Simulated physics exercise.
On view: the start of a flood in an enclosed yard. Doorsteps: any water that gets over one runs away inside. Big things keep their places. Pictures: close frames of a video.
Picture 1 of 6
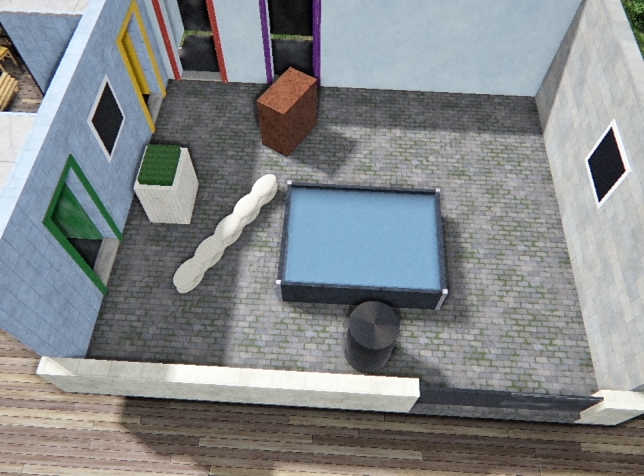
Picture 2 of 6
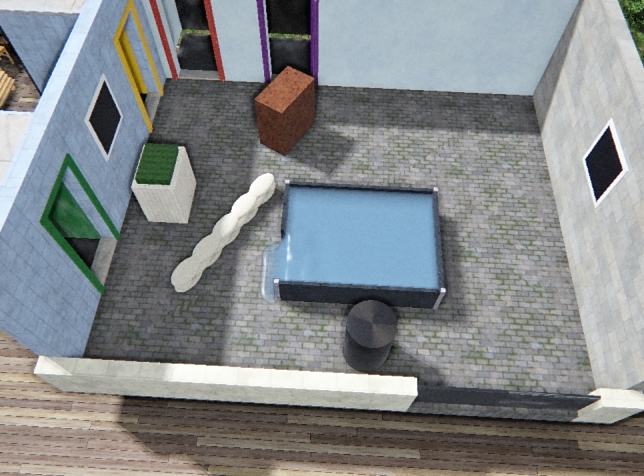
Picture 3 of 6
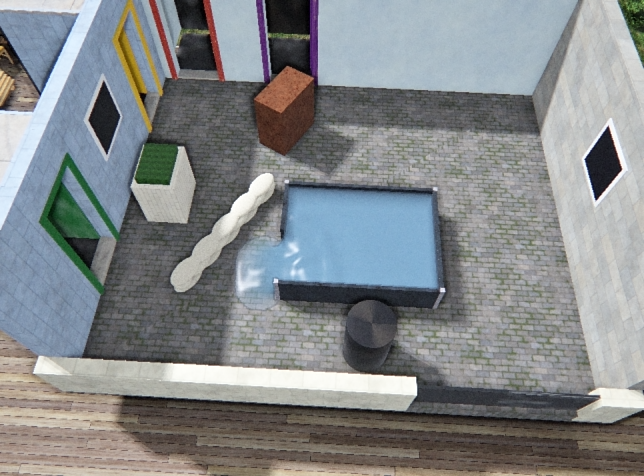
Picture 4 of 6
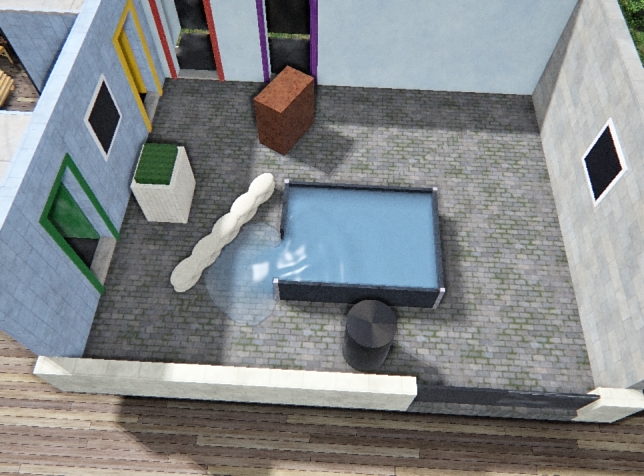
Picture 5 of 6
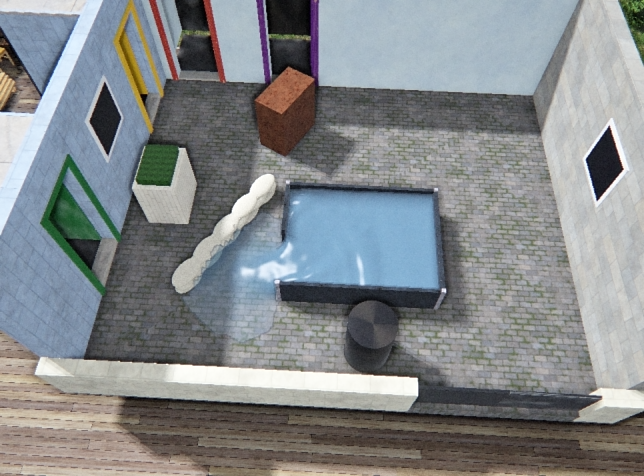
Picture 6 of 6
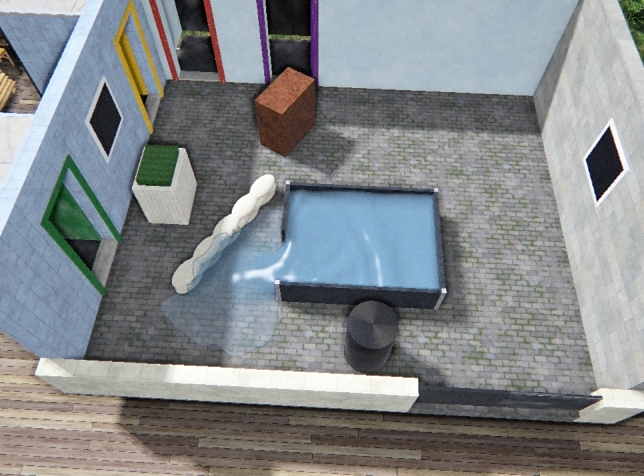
A dark-framed rectangular tank of blue water sits in a grey-paved yard, seen from high above, with pale blue walls at the left and back and a grey wall at the right. A white wavy barrier, a green-topped white block, a reddish-brown box and a dark cylinder stand around it. Water pours from the tank's left side and spreads across the paving to the barrier and toward the low front wall, while ripples cross the tank and the camera stays still.
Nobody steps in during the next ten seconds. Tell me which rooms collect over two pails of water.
Outcome: The green door stays at or under the cap there; the yellow door stays at or under the cap there; the purple door stays at or under the cap there; the red door tips over the cap there.
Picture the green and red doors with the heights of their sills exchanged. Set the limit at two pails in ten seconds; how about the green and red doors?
Result: Green crosses the line; red remains short.
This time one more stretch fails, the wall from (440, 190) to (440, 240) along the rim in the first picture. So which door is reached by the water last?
Last: The green door.
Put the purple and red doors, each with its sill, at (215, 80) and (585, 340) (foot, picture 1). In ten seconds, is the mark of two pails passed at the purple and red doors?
As it turns out, the purple runs past it while the red keeps within it.
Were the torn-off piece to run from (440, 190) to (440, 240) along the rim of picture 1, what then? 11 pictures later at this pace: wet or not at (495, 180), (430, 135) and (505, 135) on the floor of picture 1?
One by one: Waterlogged; unsoaked; waterlogged.
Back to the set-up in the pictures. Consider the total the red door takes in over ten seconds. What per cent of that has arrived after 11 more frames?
Some 0 per cent.
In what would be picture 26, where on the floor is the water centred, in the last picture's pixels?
Close to (289, 272), I reckon.
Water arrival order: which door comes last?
Answer - the purple one.
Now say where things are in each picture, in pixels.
The water tank at (362, 237) is whole and still, in the first frame.
Water pours out at (283, 266) and has run to (270, 298), in the second frame.
The front is at (244, 252), out from the gap at (282, 267), in the third frame.
The front is at (209, 268), out from the gap at (282, 267), in the fourth frame.
Water pours out at (284, 268) and has run to (190, 301), in the fifth frame.
The front is at (167, 307), out from the gap at (284, 268), in the sixth frame.
A moment on, water covers 10 % of the floor; the green door not reached, the yellow door not reached, the purple door not reached, the red door not reached.
Next, water covers 15 % of the floor; the green door not reached, the yellow door not reached, the purple door not reached, the red door not reached.
Then, water covers 30 % of the floor; the green door wet at the sill, nothing in, the yellow door not reached, the purple door not reached, the red door not reached.
Later, water covers 55 % of the floor; the green door wet at the sill, nothing in, the yellow door wet at the sill, nothing in, the purple door not reached, the red door over two buckets in.
In the end, water covers 80 % of the floor; the green door wet at the sill, nothing in, the yellow door wet at the sill, nothing in, the purple door under two buckets in, the red door far over two buckets in.
